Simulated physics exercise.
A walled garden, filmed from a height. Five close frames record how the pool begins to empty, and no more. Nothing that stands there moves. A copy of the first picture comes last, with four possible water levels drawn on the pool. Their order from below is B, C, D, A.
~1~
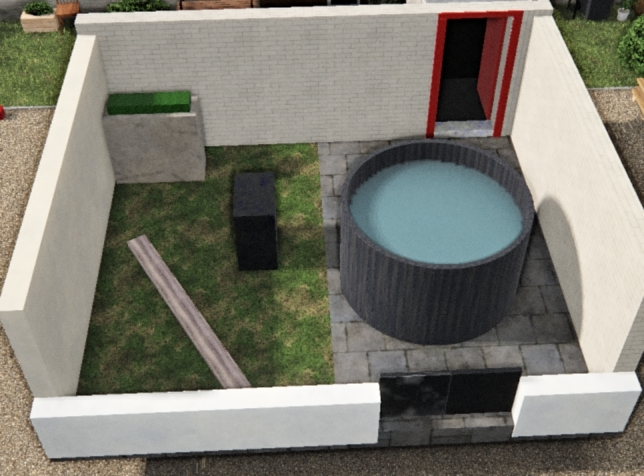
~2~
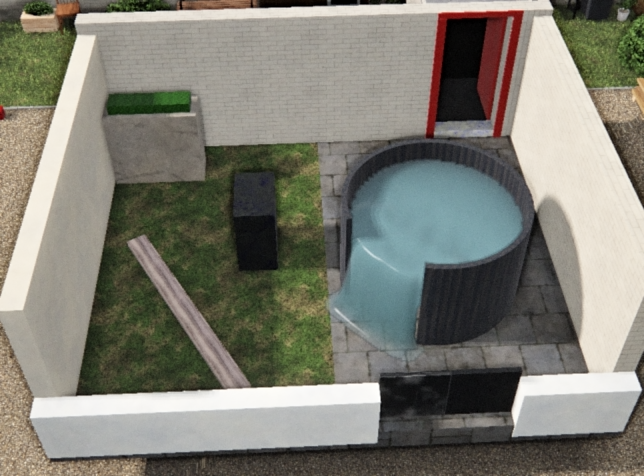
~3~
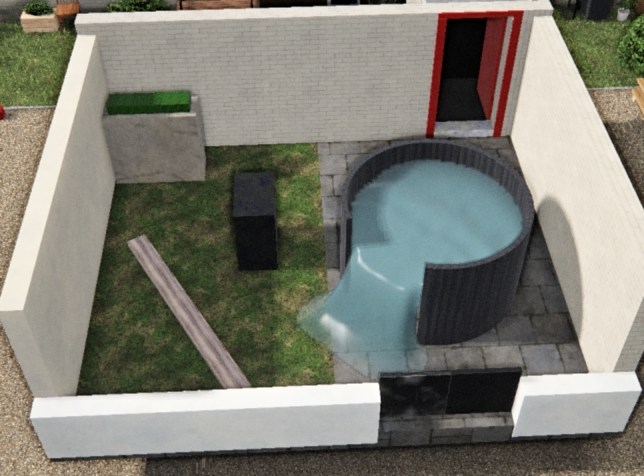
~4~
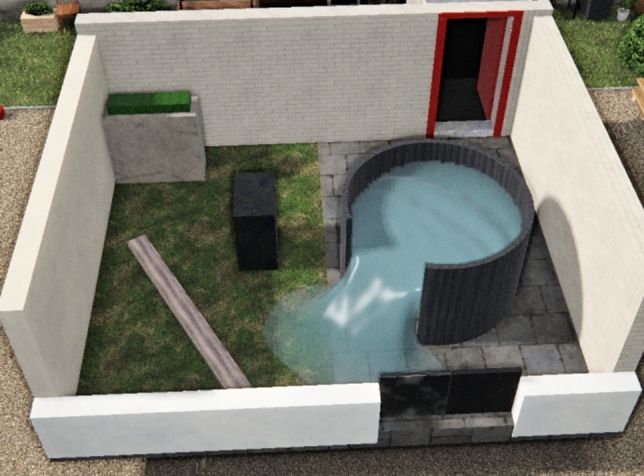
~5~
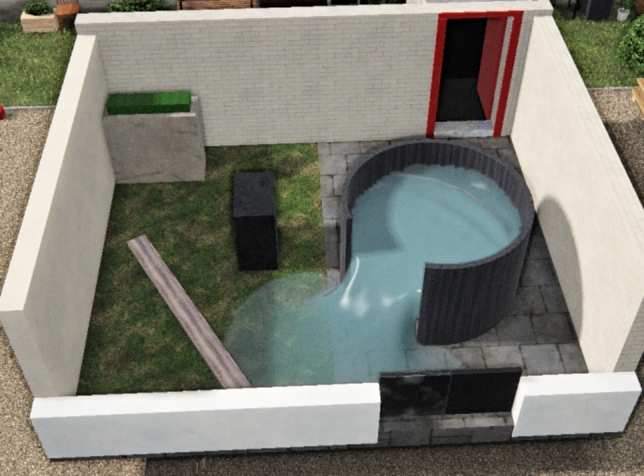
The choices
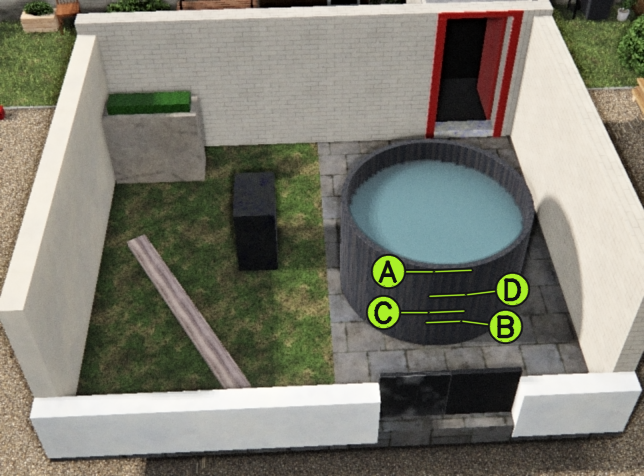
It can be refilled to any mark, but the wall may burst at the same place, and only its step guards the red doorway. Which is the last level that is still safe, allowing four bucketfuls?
D.
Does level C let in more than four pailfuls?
No, not at all.
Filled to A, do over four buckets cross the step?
Yes, it does.
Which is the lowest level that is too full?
A it is.
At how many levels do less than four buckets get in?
Three of them.
On the marked copy, A at (452, 271); B at (444, 321); C at (445, 311); D at (448, 295); from the bottom up B, C, D, A.
With A, about 13 bucketfuls get in.
With B, nothing gets over.
With C, nothing gets over.
With D, a splash gets over, under a bucket.
